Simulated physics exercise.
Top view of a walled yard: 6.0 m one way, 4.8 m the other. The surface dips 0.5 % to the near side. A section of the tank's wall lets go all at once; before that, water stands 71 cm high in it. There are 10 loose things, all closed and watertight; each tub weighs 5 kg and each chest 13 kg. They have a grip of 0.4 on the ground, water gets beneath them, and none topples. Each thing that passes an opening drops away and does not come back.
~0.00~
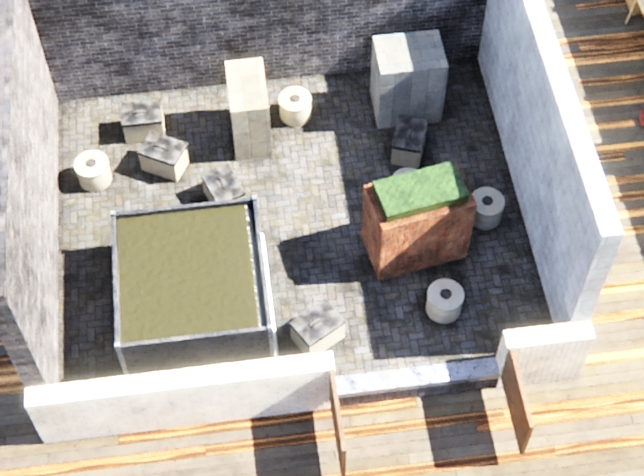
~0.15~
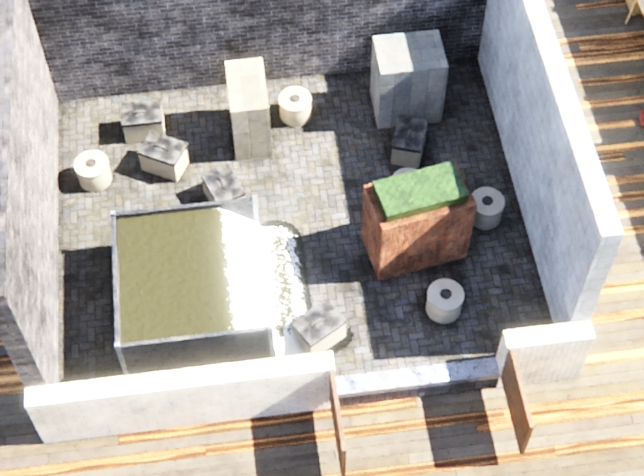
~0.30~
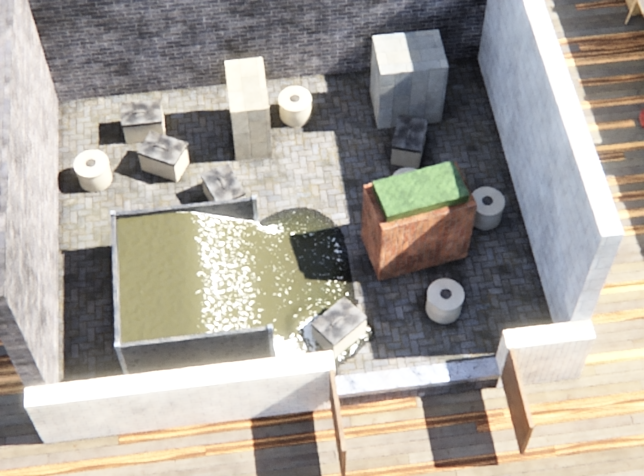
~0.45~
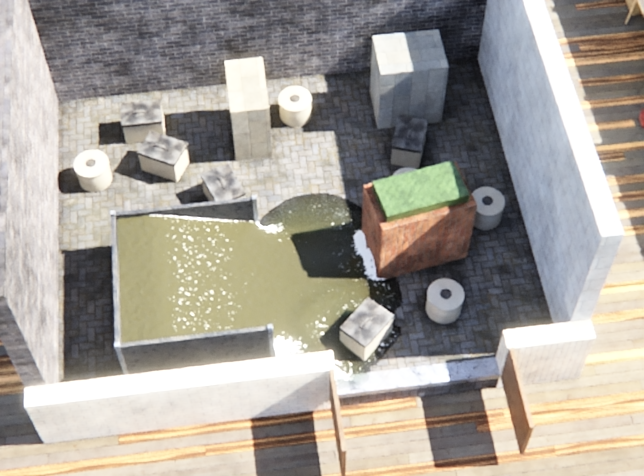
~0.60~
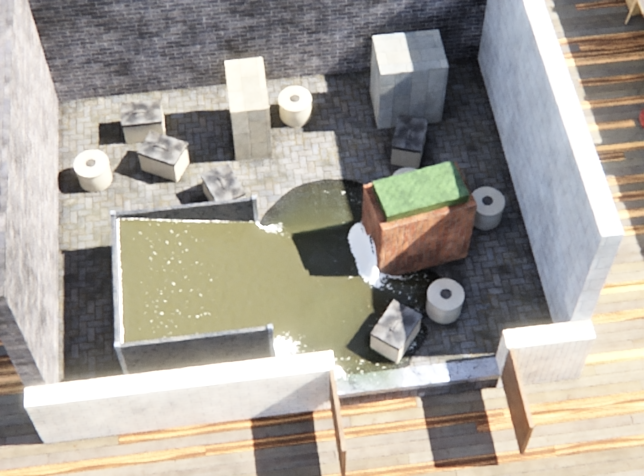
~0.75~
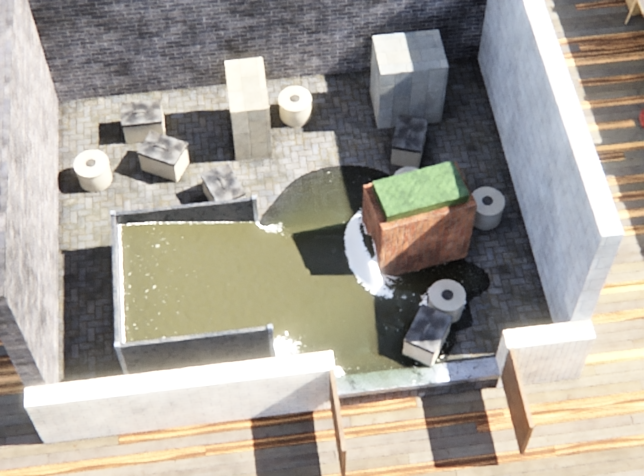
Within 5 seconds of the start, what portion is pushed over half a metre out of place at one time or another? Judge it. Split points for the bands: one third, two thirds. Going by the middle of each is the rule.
The portion is a third to two thirds.
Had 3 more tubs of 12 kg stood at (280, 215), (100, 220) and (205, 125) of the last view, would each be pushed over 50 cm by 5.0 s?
Within it, within it, within it.
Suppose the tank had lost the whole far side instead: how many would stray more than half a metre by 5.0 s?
Then 8 of them would.
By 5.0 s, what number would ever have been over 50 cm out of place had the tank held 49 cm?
So the tally would be 6.
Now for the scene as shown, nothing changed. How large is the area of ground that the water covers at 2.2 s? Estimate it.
Roughly 17 m2.
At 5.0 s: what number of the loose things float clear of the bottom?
I'd say 4 of them.
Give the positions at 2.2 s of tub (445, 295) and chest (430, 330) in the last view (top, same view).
(528, 293) and (485, 331), roughly.
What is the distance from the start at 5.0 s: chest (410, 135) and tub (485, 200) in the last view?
In that order: 100 cm, 150 cm.
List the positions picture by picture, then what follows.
The first picture shows a chest at (318, 322) rests on the ground; a tub at (409, 181) rests on the ground; water covers 3.1 m2; 0 of 10 have shifted.
The second picture shows a chest at (319, 321), on the bottom; a tub at (409, 181) rests on the ground; 4.1 m2 under water; 0 of 10 have shifted.
The third picture shows a chest at (339, 320), on the bottom, 26 cm from its start; a tub at (409, 181) rests on the ground; 5.3 m2 under water; 1 of 10 have shifted.
The fourth picture shows a chest at (367, 321), on the bottom, 59 cm from its start; a tub at (409, 181), on the bottom; 6.6 m2 under water; 1 of 10 have shifted.
The fifth picture shows a chest at (397, 324) rests on the ground, 94 cm from its start; a tub at (409, 181), on the bottom; water covers 7.8 m2; 1 of 10 have shifted.
The sixth picture shows a chest at (428, 328) rests on the ground, 132 cm from its start; a tub at (410, 180), on the bottom; water covers 9.0 m2; 1 of 10 have shifted.
After 1.1 s 3 of 10 are over 50 cm from their spots; 0 afloat.
After 2.2 s 4 of 10 are over 50 cm from their spots; 4 afloat.
After 3.5 s 6 of 10 are over 50 cm from their spots; 5 afloat.
After 5.0 s 6 of 10 are over 50 cm from their spots, and 6 have been at some point; 4 afloat.
